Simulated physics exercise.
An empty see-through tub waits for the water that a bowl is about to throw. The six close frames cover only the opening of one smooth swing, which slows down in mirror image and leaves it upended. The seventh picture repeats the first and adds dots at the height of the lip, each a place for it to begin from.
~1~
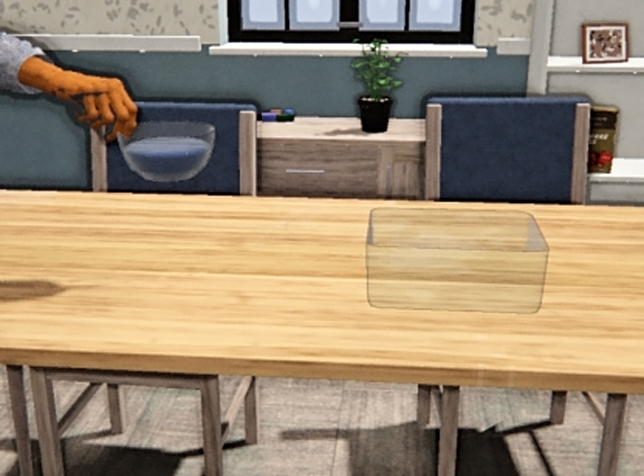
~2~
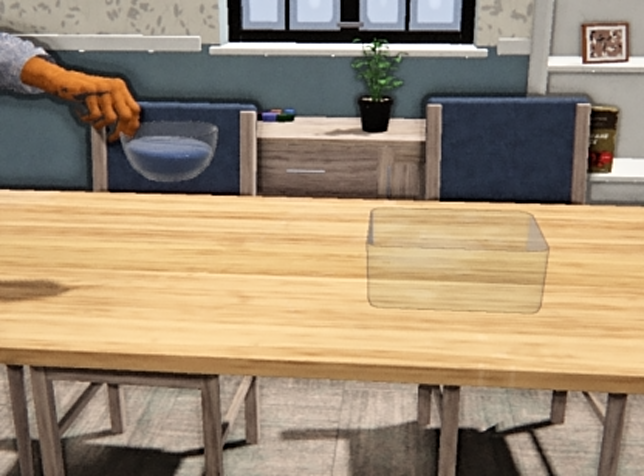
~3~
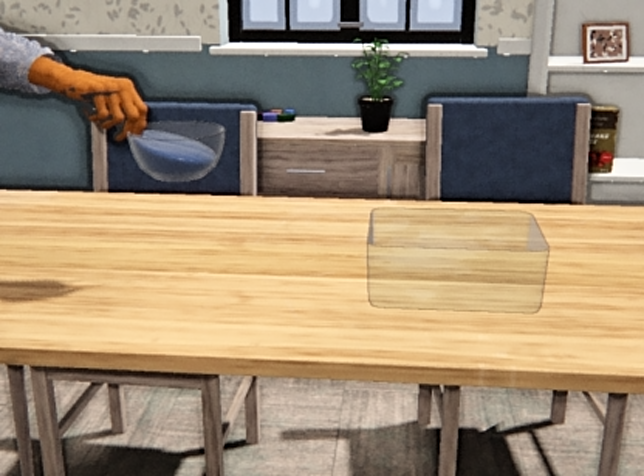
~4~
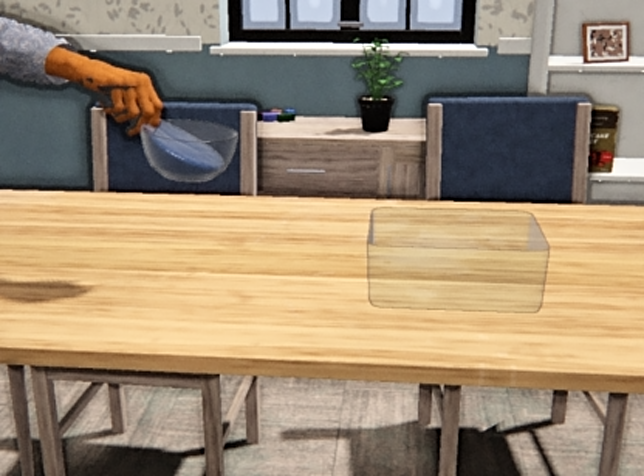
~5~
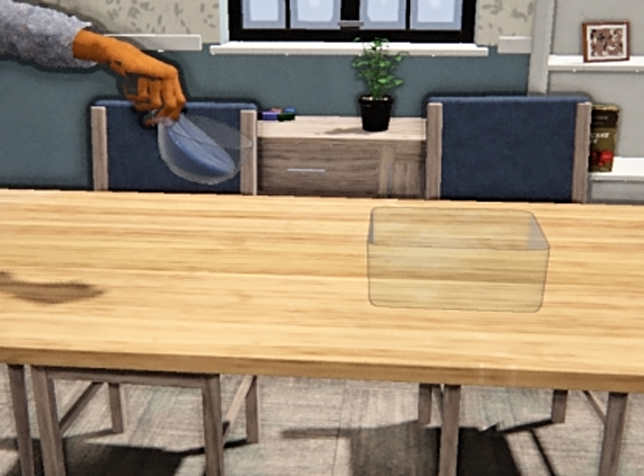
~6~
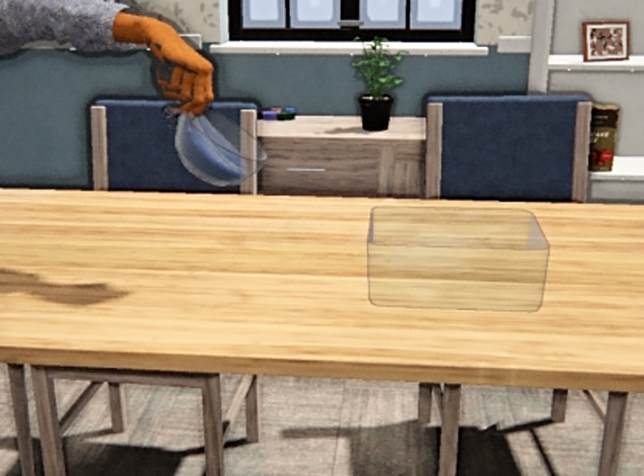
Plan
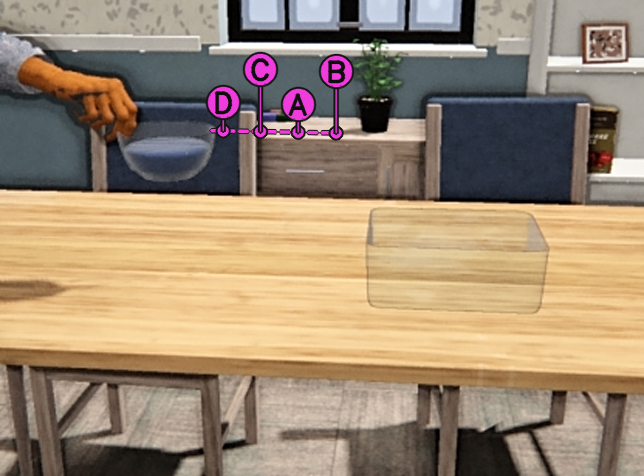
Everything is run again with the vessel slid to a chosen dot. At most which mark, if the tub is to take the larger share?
It is C.
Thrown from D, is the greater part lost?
Yes, that goes wrong.
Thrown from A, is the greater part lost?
No, that is safe.
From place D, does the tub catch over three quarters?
No.
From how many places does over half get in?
Three.
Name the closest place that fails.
That would be D.
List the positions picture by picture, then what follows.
Upright, lip at (211, 130); tub from (367, 305) to (540, 312); nothing has left yet, in the first frame.
Upright, lip at (214, 130); nothing has left yet, in the second frame.
Upright, lip at (222, 131); nothing has left yet, in the third frame.
Tipped about 6°, lip at (235, 135); water is over the rim, down to (151, 125), in the fourth frame.
Tipped about 18°, lip at (251, 145); water is over the rim, down to (157, 124), in the fifth frame.
Tipped about 33°, lip at (266, 158); water is over the rim, down to (174, 130), in the sixth frame.
On the marked copy, A at (298, 132); B at (336, 133); C at (260, 131); D at (223, 130).
With A, about 77 % lands in the tub, 8 % falls short and 15 % goes beside or beyond.
With B, about 86 % lands in the tub, 12 % falls short.
With C, about 66 % lands in the tub, 25 % falls short and 9 % goes beside or beyond.
With D, about 23 % lands in the tub, 71 % falls short and 7 % goes beside or beyond.
